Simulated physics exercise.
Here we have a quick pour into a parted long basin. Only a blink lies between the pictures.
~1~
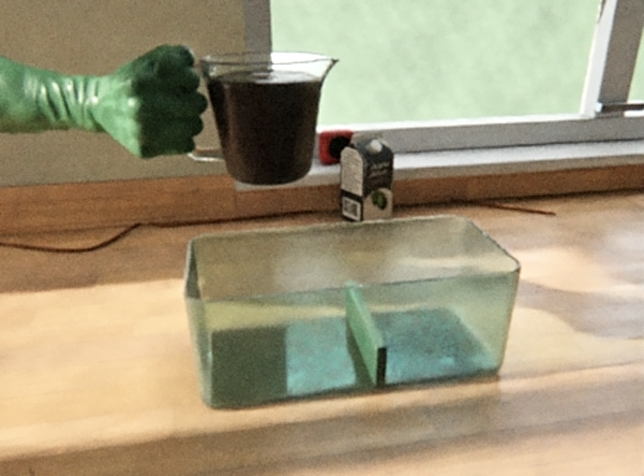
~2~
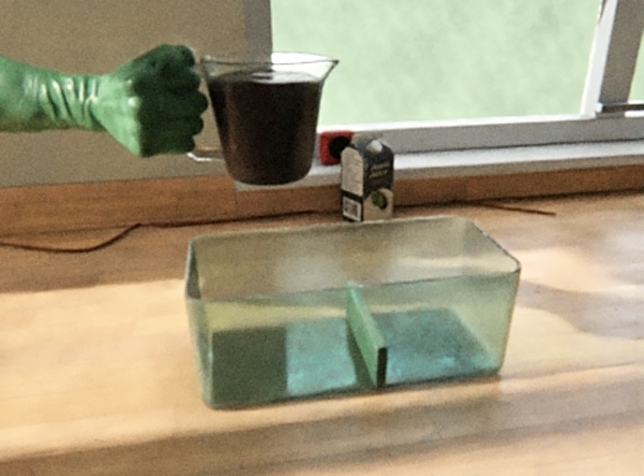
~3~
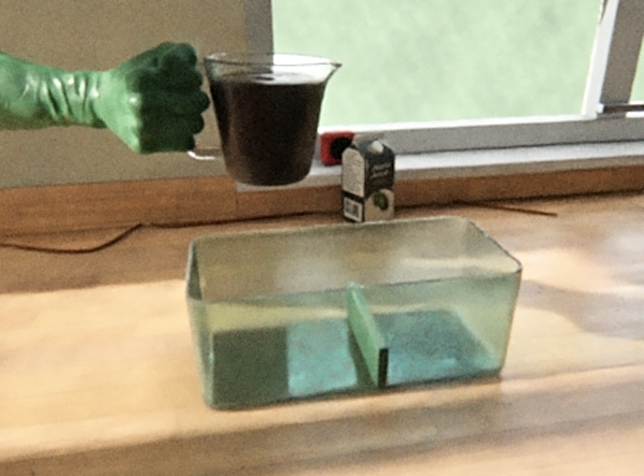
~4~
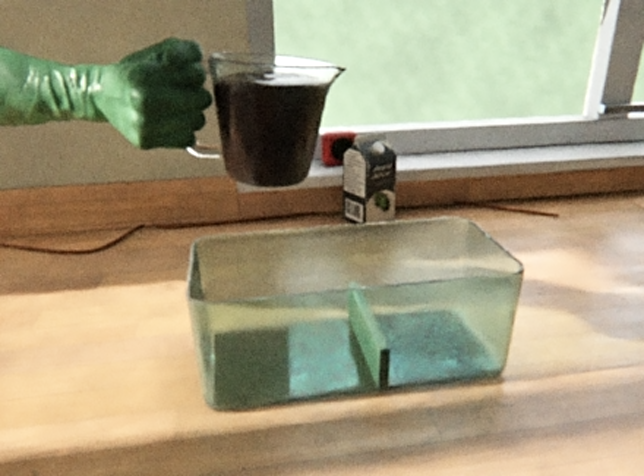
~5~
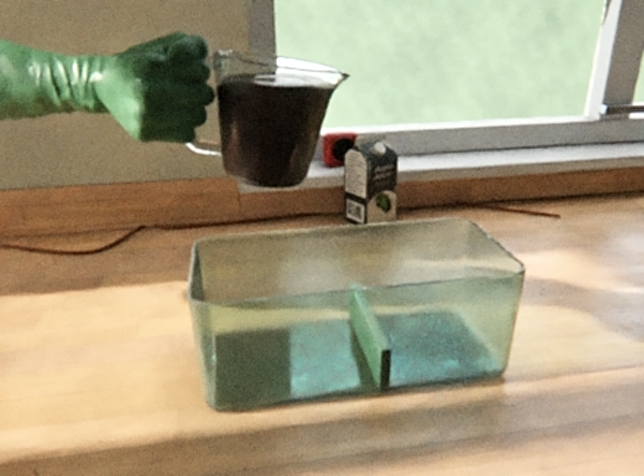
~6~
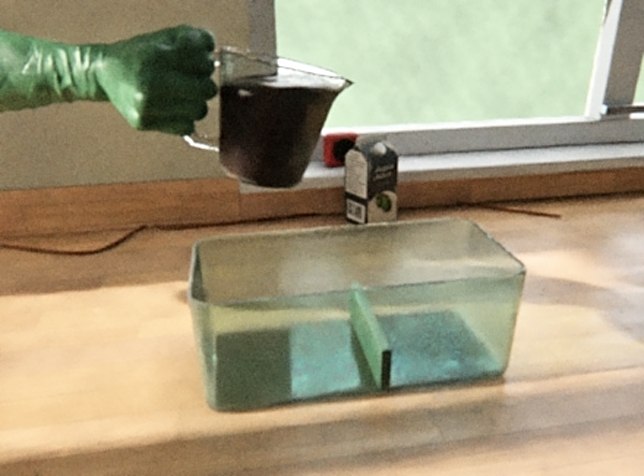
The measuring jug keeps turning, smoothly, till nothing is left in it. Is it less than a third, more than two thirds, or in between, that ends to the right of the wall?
The share right of the wall is above two thirds.
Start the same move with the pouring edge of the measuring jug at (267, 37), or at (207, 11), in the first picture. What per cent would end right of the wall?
Near 15 % and 5 %.
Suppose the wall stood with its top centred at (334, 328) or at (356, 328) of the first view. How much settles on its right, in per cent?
The first gives 90 %, the second 85 %.
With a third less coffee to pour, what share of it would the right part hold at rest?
Close to 85 per cent.
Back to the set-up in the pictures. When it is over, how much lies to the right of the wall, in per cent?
It comes to 90 per cent or so.
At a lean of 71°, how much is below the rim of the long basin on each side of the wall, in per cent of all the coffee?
Left: 0 %. Right: 10 %.
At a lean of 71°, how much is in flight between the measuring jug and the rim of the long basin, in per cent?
Roughly 25 in a hundred.
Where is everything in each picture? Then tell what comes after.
In the first picture, it leans 0°; its right rim is at (339, 58); the coffee meets the walls at (208, 78) and (321, 74); the long basin's rim runs from (188, 267) to (491, 241); the wall's top is at (364, 311).
In the second picture, it leans 1°; its right rim is at (340, 59); the coffee meets the walls at (209, 78) and (322, 75).
In the third picture, it leans 2°; its right rim is at (343, 62); the coffee meets the walls at (212, 78) and (323, 77).
In the fourth picture, it leans 5°; its right rim is at (347, 67); the coffee meets the walls at (215, 79) and (327, 79).
In the fifth picture, it leans 9°; its right rim is at (351, 73); the coffee meets the walls at (220, 81) and (332, 81).
In the sixth picture, it leans 14°; its right rim is at (354, 81); the coffee meets the walls at (223, 82) and (338, 82).
A moment on, the tilt is 71° and 68 per cent is still to pour, 0 is left of the wall and 9 right of it.
Next, the tilt is 103° and 13 per cent is still to pour, 2 is left of the wall and 68 right of it.
Then the tilt is 106° and 0 per cent is still to pour, 8 is left of the wall and 90 right of it.
Later the tilt is 106° and 0 per cent is still to pour, 9 is left of the wall and 91 right of it.
Finally, 9 per cent lies left of the wall, 90 right of it and 1 outside.
